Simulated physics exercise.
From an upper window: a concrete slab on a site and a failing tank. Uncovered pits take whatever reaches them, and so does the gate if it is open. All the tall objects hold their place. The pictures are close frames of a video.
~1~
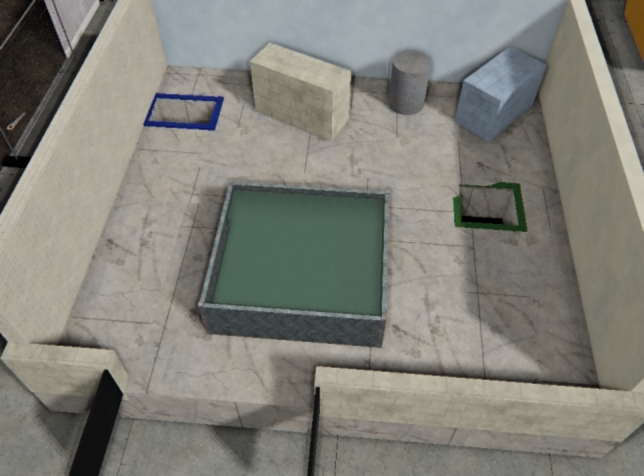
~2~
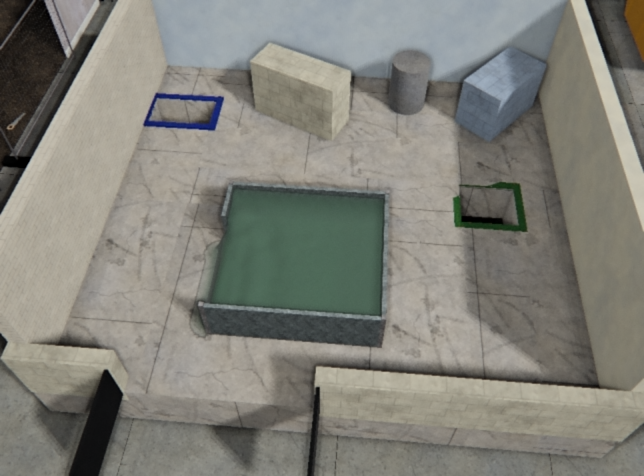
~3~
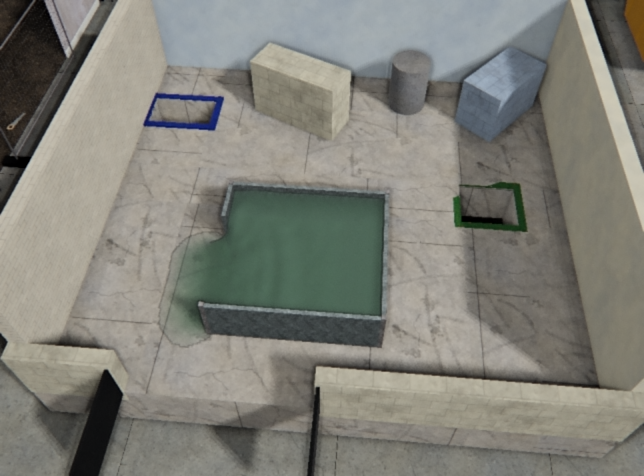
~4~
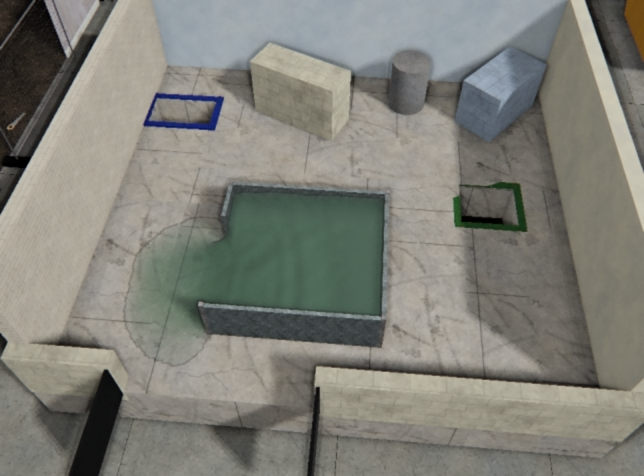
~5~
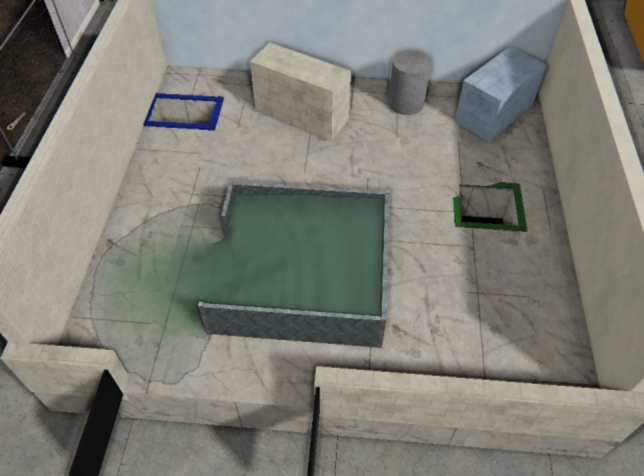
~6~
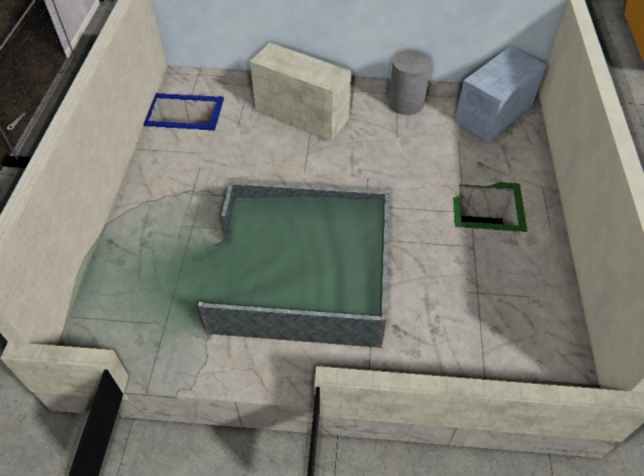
A square tank of green water losing its left side, the water pouring out and spreading leftward across the walled slab.
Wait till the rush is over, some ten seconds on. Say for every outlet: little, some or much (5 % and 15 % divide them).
In the end: The gate takes over 15 %; the blue pit takes over 15 %; the green pit takes under 5 %.
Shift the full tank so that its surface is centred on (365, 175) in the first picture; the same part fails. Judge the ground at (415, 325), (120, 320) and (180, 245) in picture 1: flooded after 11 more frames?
As listed: Clear, wet, flooded.
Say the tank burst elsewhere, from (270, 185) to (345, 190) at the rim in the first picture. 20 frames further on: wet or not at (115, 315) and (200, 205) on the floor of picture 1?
In turn: Free of water, not flooded.
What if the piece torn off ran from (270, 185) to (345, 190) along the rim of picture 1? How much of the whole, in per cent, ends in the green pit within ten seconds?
In per cent: Green 8.
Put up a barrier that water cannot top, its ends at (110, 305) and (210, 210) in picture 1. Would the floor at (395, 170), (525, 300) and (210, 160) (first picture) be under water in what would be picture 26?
In that order: No water, clear, covered.
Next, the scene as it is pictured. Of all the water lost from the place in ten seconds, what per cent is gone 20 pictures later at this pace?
Some 25 per cent.
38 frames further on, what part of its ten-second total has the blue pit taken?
Some 80 per cent.
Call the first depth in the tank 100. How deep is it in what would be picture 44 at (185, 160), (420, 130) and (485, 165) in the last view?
Roughly 10, 0 and 0 per cent, in turn.
A moment on, water covers 15 % of the floor; the gate 0 %, the blue pit 0 %, the green pit 0 %.
Next, water covers 20 % of the floor; the gate 1 %, the blue pit 0 %, the green pit 0 %.
Then, water covers 35 % of the floor; the gate 7 %, the blue pit 5 %, the green pit 0 %.
Later, water covers 60 % of the floor; the gate 17 %, the blue pit 13 %, the green pit 0 %.
In the end, water covers 75 % of the floor; the gate 25 %, the blue pit 17 %, the green pit 2 %.
